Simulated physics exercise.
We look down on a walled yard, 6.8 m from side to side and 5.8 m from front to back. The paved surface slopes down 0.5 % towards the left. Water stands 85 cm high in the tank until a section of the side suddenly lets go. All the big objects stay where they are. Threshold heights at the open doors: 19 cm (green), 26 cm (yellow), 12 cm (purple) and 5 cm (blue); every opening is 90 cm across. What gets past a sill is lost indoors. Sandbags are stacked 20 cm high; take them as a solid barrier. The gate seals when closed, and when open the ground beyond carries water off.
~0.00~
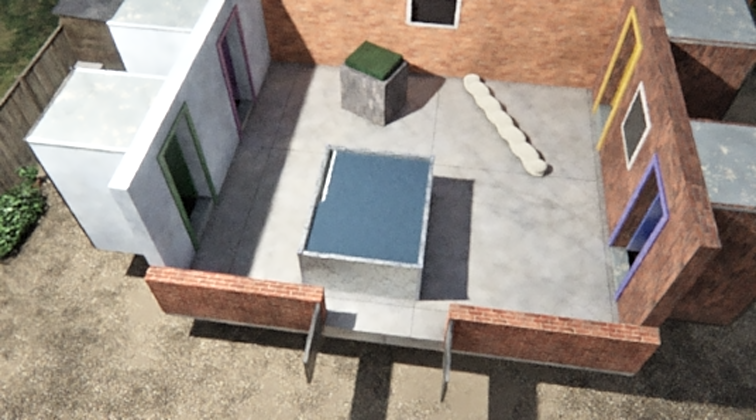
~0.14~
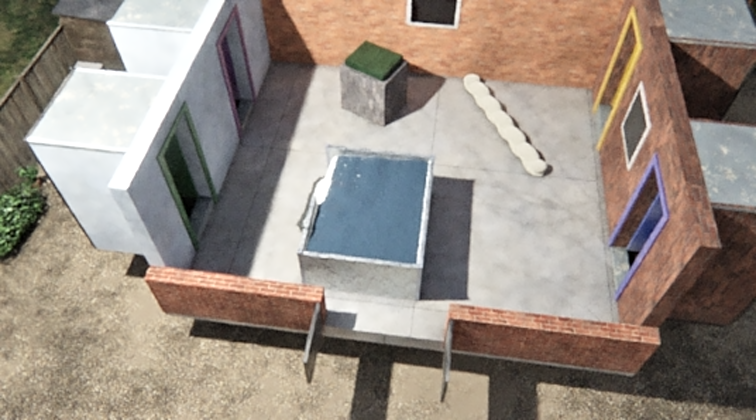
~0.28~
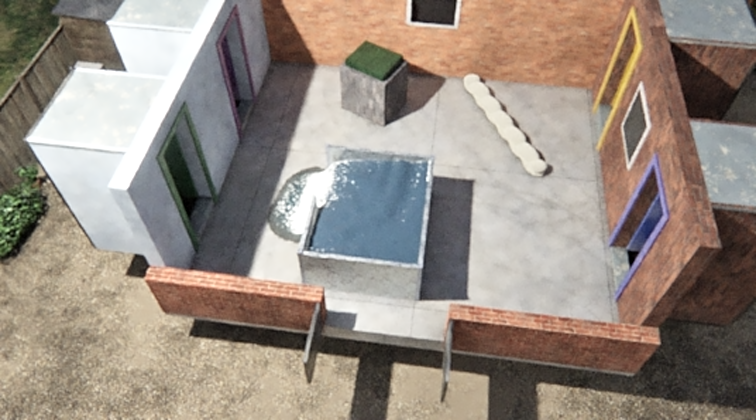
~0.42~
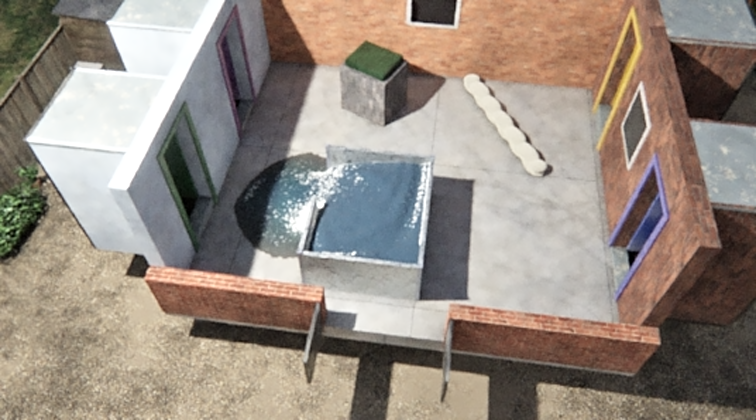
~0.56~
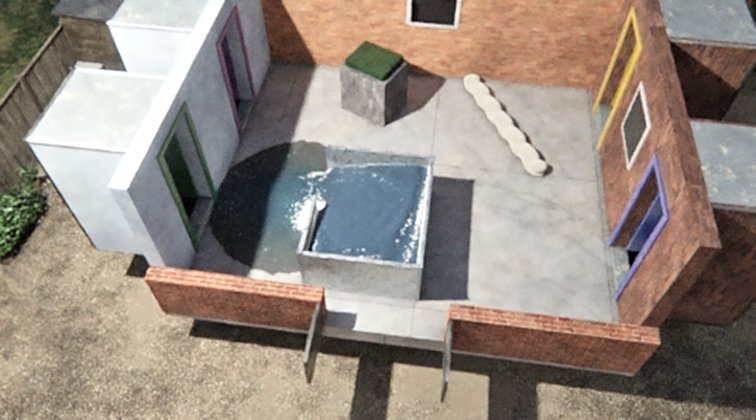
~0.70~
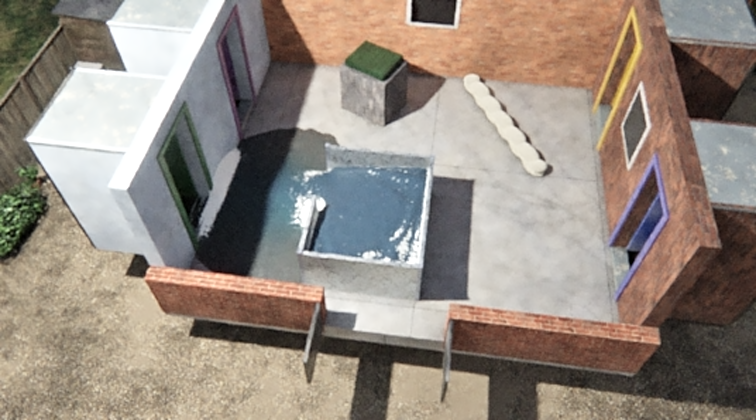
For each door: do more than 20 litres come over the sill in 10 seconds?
The water let in: At the green door it exceeds the limit; at the yellow door it does not reach the limit; at the purple door it goes over the limit; at the blue door it does not reach the limit.
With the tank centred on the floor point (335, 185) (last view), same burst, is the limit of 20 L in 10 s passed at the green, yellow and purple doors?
Against that limit: Green not over, yellow under, purple above.
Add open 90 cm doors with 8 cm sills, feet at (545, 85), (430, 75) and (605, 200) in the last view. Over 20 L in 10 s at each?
In turn: Below, below, under.
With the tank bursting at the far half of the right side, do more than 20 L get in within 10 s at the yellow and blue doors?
Against that limit: Yellow under, blue past it.
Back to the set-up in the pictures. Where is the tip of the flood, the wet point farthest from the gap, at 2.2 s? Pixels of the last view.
At about (272, 61).
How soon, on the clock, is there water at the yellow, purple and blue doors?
Arrival: Yellow 5.5 s, purple 0.9 s, blue 5.5 s.
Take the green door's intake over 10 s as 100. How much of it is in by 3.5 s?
About 95 per cent.
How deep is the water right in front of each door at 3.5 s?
Depths in cm: Green 23, yellow 0, purple 14, blue 0.
After 1.4 s water covers 20 % of the floor and is deepest (50 cm) near (225, 181); green door 37 cm at the sill, 46 L in, yellow door not reached, purple door 21 cm at the sill, 2 L in, blue door not reached.
After 2.2 s water covers 30 % of the floor and is deepest (45 cm) near (269, 66); green door 33 cm at the sill, 117 L in, yellow door not reached, purple door 19 cm at the sill, 29 L in, blue door not reached.
After 3.5 s water covers 45 % of the floor and is deepest (30 cm) near (181, 293); green door 23 cm at the sill, 163 L in, yellow door not reached, purple door 14 cm at the sill, 46 L in, blue door not reached.
After 6.0 s water covers 70 % of the floor and is deepest (22 cm) near (258, 94); green door 13 cm at the sill, 170 L in, yellow door 2 cm at the sill, 0 L in, purple door 11 cm at the sill, 52 L in, blue door 4 cm at the sill, 0 L in.
After 10.0 s water covers 90 % of the floor and is deepest (14 cm) near (265, 77); green door 7 cm at the sill, 171 L in, yellow door 2 cm at the sill, 0 L in, purple door 12 cm at the sill, 56 L in, blue door 5 cm at the sill, 2 L in.
